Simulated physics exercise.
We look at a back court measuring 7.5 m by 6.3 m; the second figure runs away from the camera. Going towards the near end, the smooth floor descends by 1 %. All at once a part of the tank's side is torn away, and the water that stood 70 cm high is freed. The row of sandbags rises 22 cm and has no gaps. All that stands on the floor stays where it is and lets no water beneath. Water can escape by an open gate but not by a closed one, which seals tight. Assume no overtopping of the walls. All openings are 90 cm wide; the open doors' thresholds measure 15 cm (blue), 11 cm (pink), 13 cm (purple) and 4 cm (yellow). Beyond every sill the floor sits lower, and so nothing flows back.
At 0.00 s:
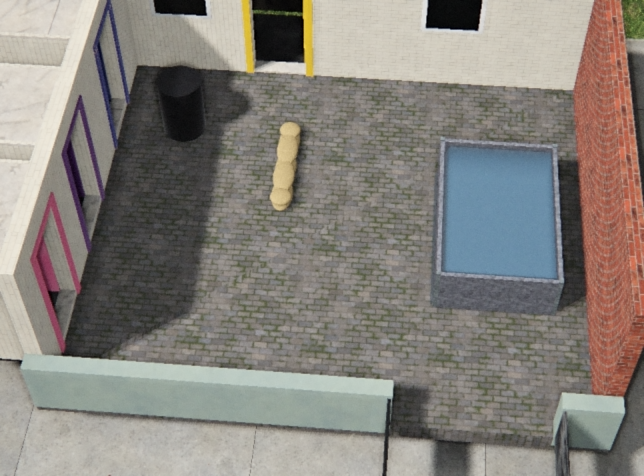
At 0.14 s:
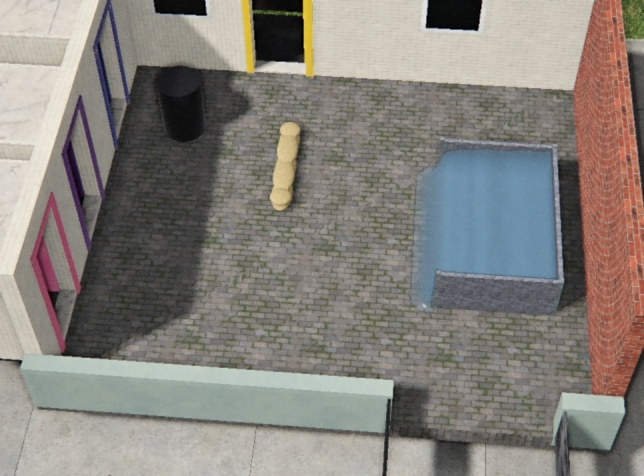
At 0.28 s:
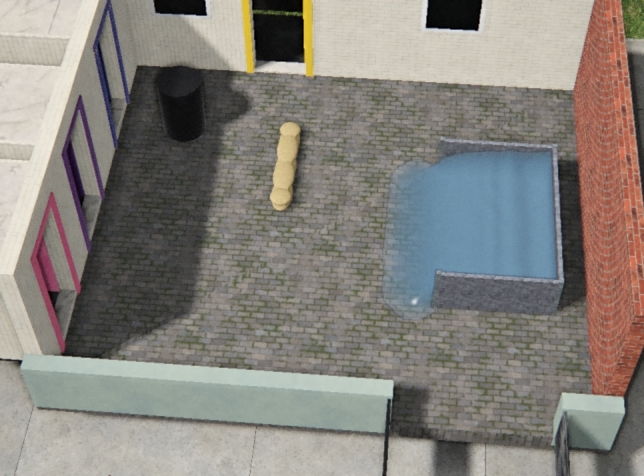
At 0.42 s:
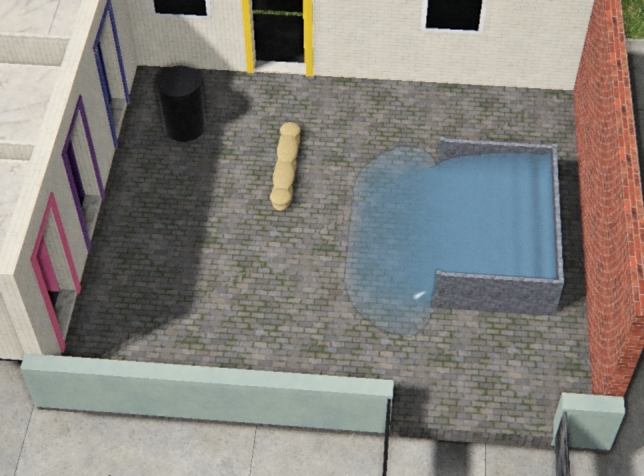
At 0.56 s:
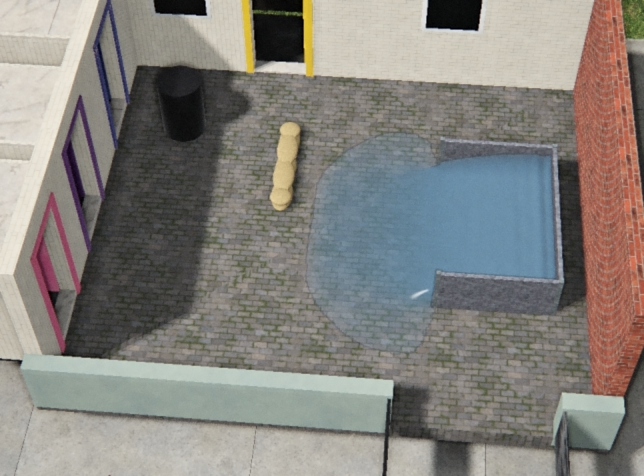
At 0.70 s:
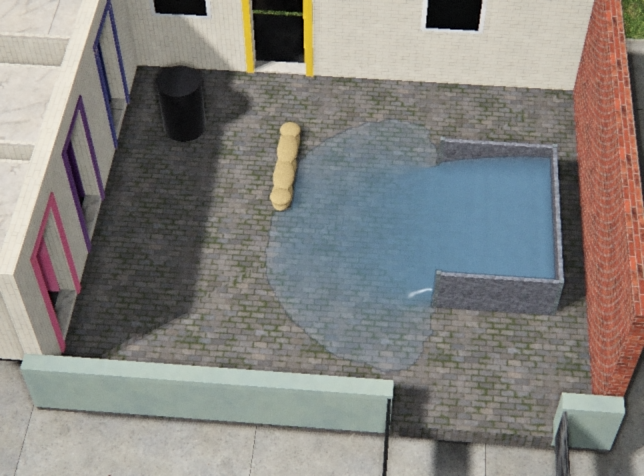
The clip shows a paved courtyard with a full stone-walled tank on the right; the tank's left side opens and water pours out leftward, spreading across the paving in a widening, rounded sheet to the row of sandbags.
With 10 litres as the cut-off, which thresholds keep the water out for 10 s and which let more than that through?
At the end, the blue door stops short of the limit. The pink door overruns the limit. The purple door overruns the limit. The yellow door overruns the limit.
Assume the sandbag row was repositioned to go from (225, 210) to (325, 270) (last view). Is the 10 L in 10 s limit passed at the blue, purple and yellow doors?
Then, at the blue door it's exceeded, at the purple door it's not exceeded, at the yellow door it's exceeded.
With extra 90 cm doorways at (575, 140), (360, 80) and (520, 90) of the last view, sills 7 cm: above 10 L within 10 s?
In that order: Below, past it, below.
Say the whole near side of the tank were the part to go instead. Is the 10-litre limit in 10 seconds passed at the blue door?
Then the blue door ends up within bounds.
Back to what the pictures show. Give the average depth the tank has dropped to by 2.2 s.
I'd put the average depth near 17 cm.
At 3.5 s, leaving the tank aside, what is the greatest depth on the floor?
Roughly 32 cm.
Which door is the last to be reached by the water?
Lab note: Last arrival at the blue door.
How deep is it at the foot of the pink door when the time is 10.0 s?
The depth comes to around 6.0 centimetres.
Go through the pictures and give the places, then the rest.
The first picture shows the tank at (499, 211) is whole and still, 70 cm deep.
In the second picture, the front is at (430, 310), 1.4 m from the gap at (440, 225); 0.6 m2 of floor is under water; 70 cm left at the back of the tank.
In the third picture, water pours out at (440, 228) and has run 1.5 m, to (409, 315); typically 13 cm deep outside, 70 cm at the tank's back.
In the fourth picture, water pours out at (440, 229) and has run 1.8 m, to (391, 328); typically 11 cm deep outside, 63 cm at the tank's back.
In the fifth picture, the front is at (341, 324), 2.2 m from the gap at (440, 229); 6.2 m2 of floor is under water; 59 cm left at the back of the tank.
In the sixth picture, water pours out at (440, 230) and has run 2.6 m, to (273, 275); typically 8 cm deep outside, 59 cm at the tank's back.
After 1.4 s water covers 45 % of the floor and is deepest (38 cm) near (299, 199); blue door not reached, pink door not reached, purple door not reached, yellow door not reached.
After 2.2 s water covers 65 % of the floor and is deepest (32 cm) near (82, 279); blue door not reached, pink door 23 cm at the sill, 3 L in, purple door 26 cm at the sill, 44 L in, yellow door 12 cm at the sill, 14 L in.
After 3.5 s water covers 70 % of the floor and is deepest (32 cm) near (58, 373); blue door 7 cm at the sill, 0 L in, pink door 25 cm at the sill, 83 L in, purple door 17 cm at the sill, 101 L in, yellow door 10 cm at the sill, 68 L in.
After 6.0 s water covers 80 % of the floor and is deepest (14 cm) near (55, 384); blue door 12 cm at the sill, 0 L in, pink door 11 cm at the sill, 158 L in, purple door 9 cm at the sill, 108 L in, yellow door 5 cm at the sill, 90 L in.
After 10.0 s water covers 95 % of the floor and is deepest (10 cm) near (577, 423); blue door 8 cm at the sill, 0 L in, pink door 6 cm at the sill, 159 L in, purple door 9 cm at the sill, 108 L in, yellow door 7 cm at the sill, 109 L in.
